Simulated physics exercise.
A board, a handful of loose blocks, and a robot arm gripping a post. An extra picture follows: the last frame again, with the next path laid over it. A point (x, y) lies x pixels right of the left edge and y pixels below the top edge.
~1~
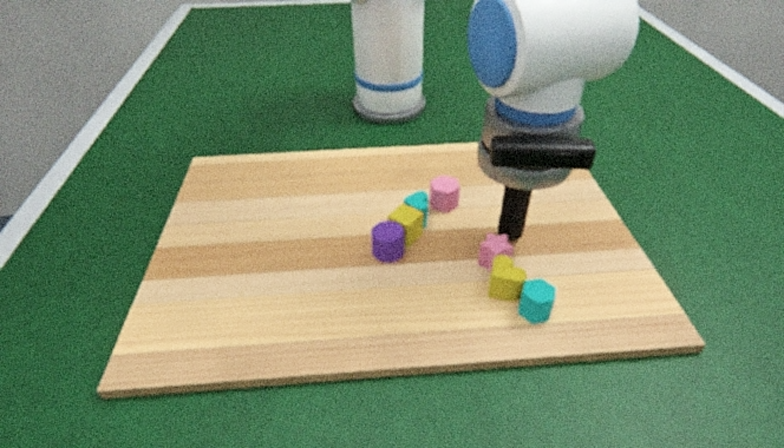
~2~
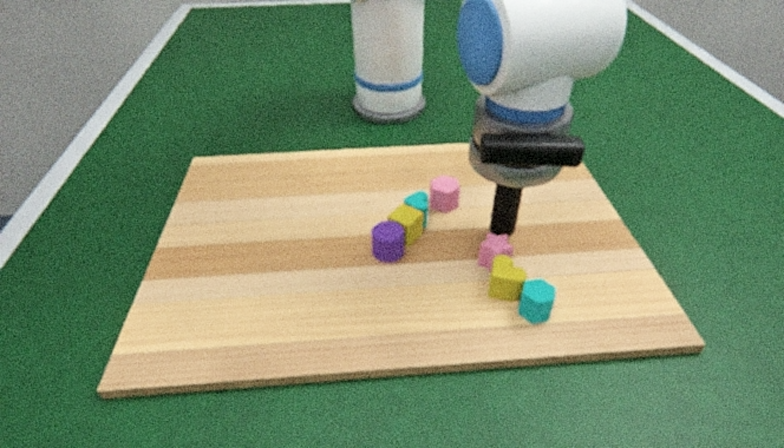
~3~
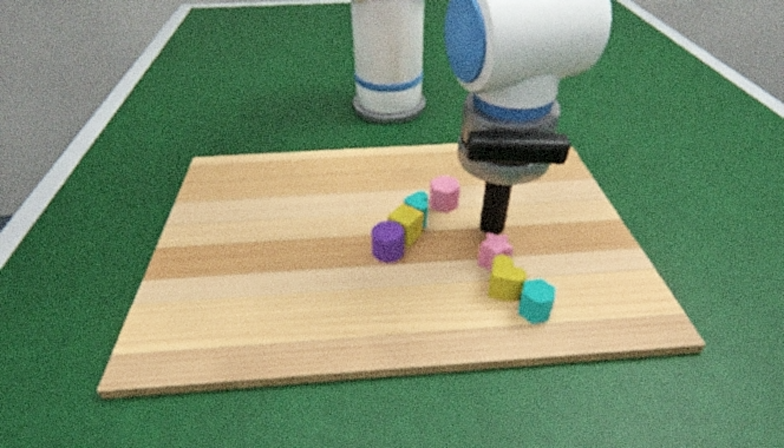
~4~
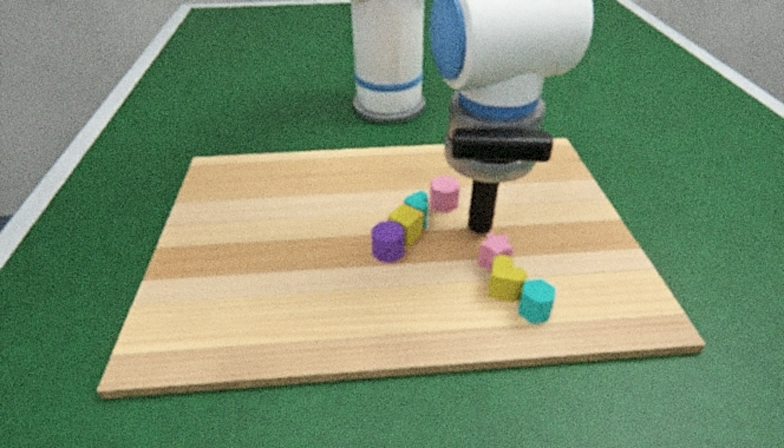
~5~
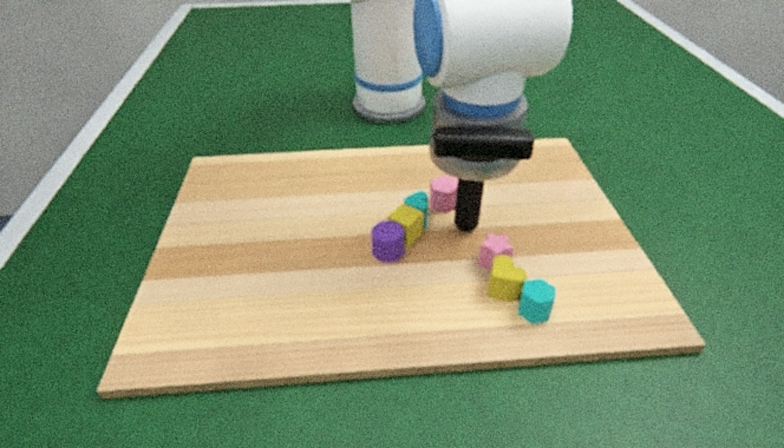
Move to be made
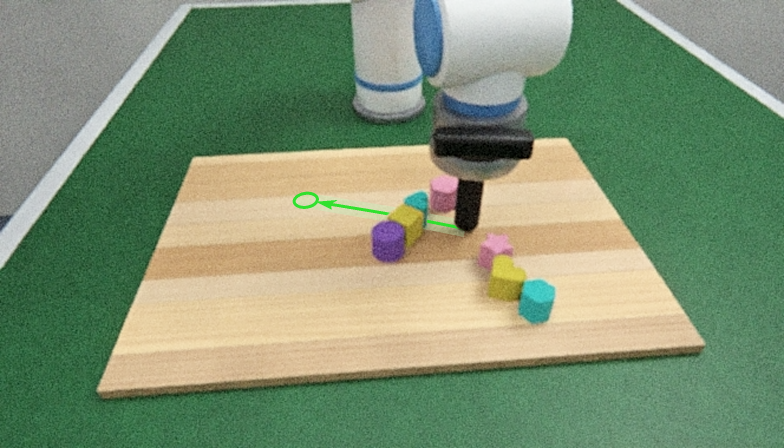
A robot arm slides a black post slowly left above the blocks on a board.
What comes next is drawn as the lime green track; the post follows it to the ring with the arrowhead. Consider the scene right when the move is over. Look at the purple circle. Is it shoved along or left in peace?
At the end of the path, the purple circle remains in its old spot.
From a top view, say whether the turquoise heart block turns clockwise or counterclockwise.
It twists clockwise.
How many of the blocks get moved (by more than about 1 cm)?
The number of blocks that move over 1 cm is one.
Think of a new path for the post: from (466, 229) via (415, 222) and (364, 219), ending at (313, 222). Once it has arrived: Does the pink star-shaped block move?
My answer is no.
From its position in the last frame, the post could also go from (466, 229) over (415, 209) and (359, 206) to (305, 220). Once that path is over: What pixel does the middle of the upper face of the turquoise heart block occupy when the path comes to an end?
Most likely (383, 198).
The drawn path runs from (466, 229) directly to (306, 200).
What follows on the original path. One third of the way, post at (409, 213); yellow square at (401, 214), turned 15° anticlockwise; turquoise heart block at (390, 192), turned 15° clockwise.
Two thirds of the way, post at (356, 204); yellow square at (401, 214), turned 15° anticlockwise; turquoise heart block at (336, 183), turned 20° clockwise.
At the end, post at (305, 195); purple circle not moved; yellow square at (401, 214), turned 15° anticlockwise; turquoise heart block at (286, 175), turned 20° clockwise.
